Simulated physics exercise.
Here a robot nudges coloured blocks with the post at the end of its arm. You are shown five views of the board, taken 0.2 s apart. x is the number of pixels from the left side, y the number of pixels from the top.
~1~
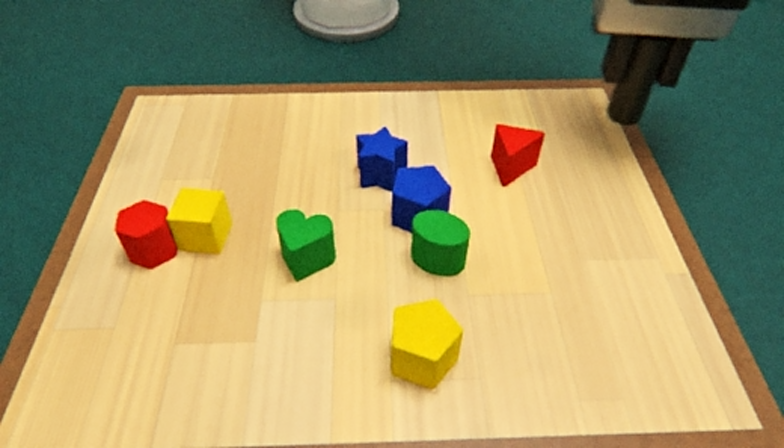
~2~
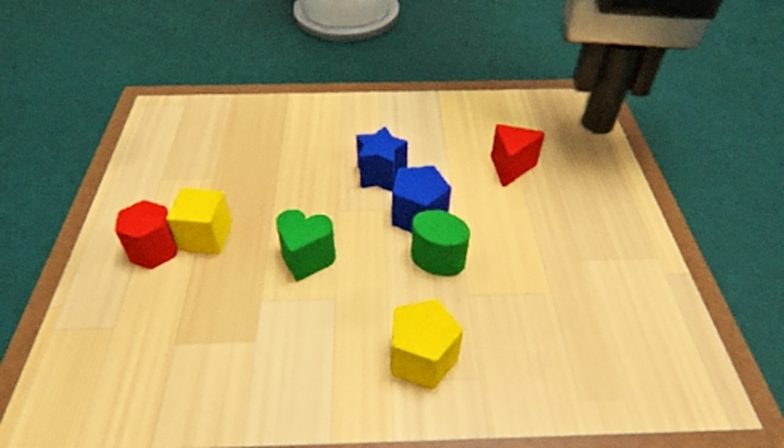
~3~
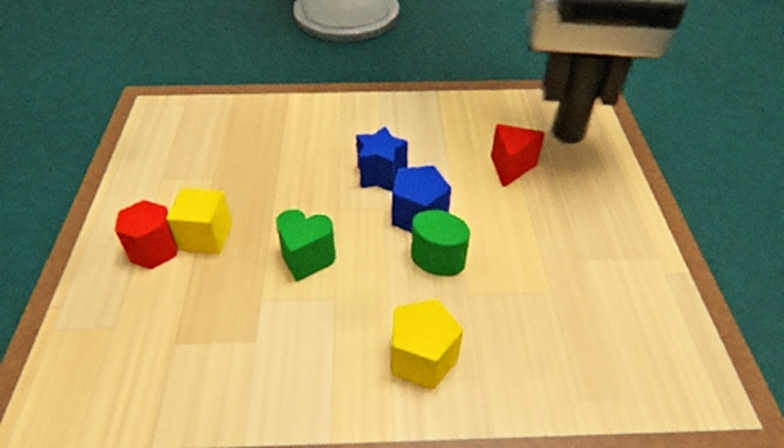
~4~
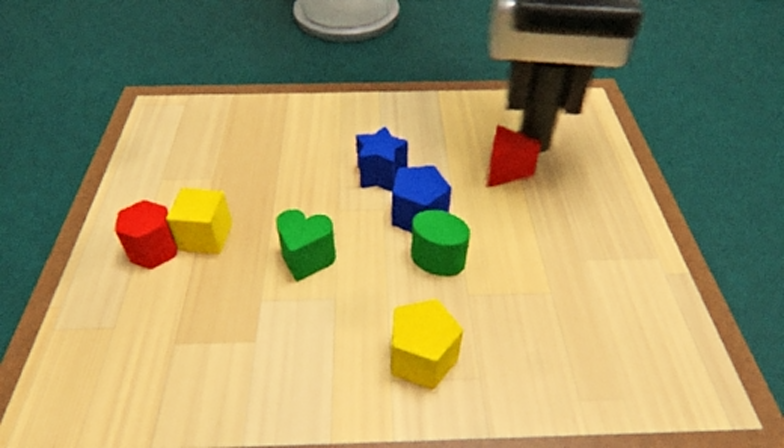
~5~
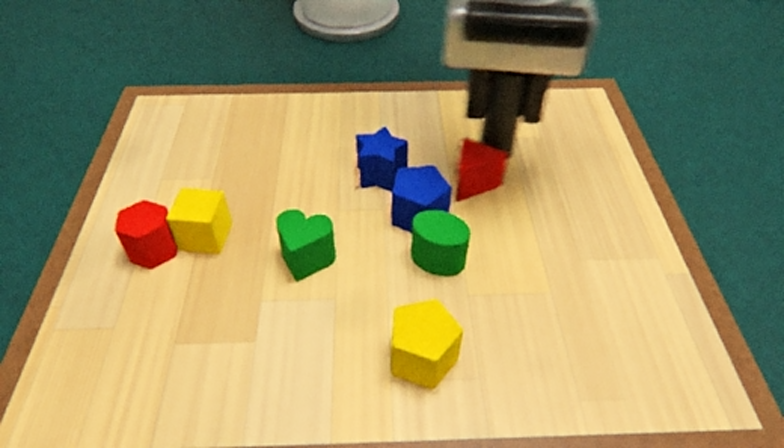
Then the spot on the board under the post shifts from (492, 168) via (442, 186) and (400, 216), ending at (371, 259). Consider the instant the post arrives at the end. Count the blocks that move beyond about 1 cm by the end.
Moved: Exactly two.
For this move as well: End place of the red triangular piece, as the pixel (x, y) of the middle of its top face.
I think it will end close to (438, 196).
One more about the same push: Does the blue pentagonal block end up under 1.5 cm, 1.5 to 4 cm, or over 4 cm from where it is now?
Beyond 4 cm.
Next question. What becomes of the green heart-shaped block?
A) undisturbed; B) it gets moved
The answer is A.
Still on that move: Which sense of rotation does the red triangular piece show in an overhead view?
In a top view, it turns counterclockwise.
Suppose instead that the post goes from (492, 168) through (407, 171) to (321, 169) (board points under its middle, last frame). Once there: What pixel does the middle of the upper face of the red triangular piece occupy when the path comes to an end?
(454, 161)
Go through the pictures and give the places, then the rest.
The first frame shows tip of the post at (623, 116), middles of tops, green heart-shaped block at (302, 227), blue star-shaped block at (380, 143), blue pentagonal block at (420, 183), red triangular piece at (517, 136).
The second frame shows post at (597, 124), nothing pushed.
The third frame shows post at (568, 134), nothing pushed.
The fourth frame shows post at (534, 142), red triangular piece at (511, 140).
The fifth frame shows post at (495, 151), green heart-shaped block at (302, 227), blue star-shaped block at (380, 143), blue pentagonal block at (420, 183), red triangular piece at (477, 152).
What follows on the original path. One third of the way, post at (442, 169); blue pentagonal block at (408, 191); red triangular piece at (447, 179), turned 25° anticlockwise.
Two thirds of the way, post at (401, 199); blue pentagonal block at (380, 218), turned 15° anticlockwise; red triangular piece at (438, 195), turned 75° anticlockwise.
At the end, post at (370, 243); green heart-shaped block unmoved; blue star-shaped block unmoved; blue pentagonal block at (360, 266), turned 45° anticlockwise; red triangular piece at (438, 196), turned 85° anticlockwise.
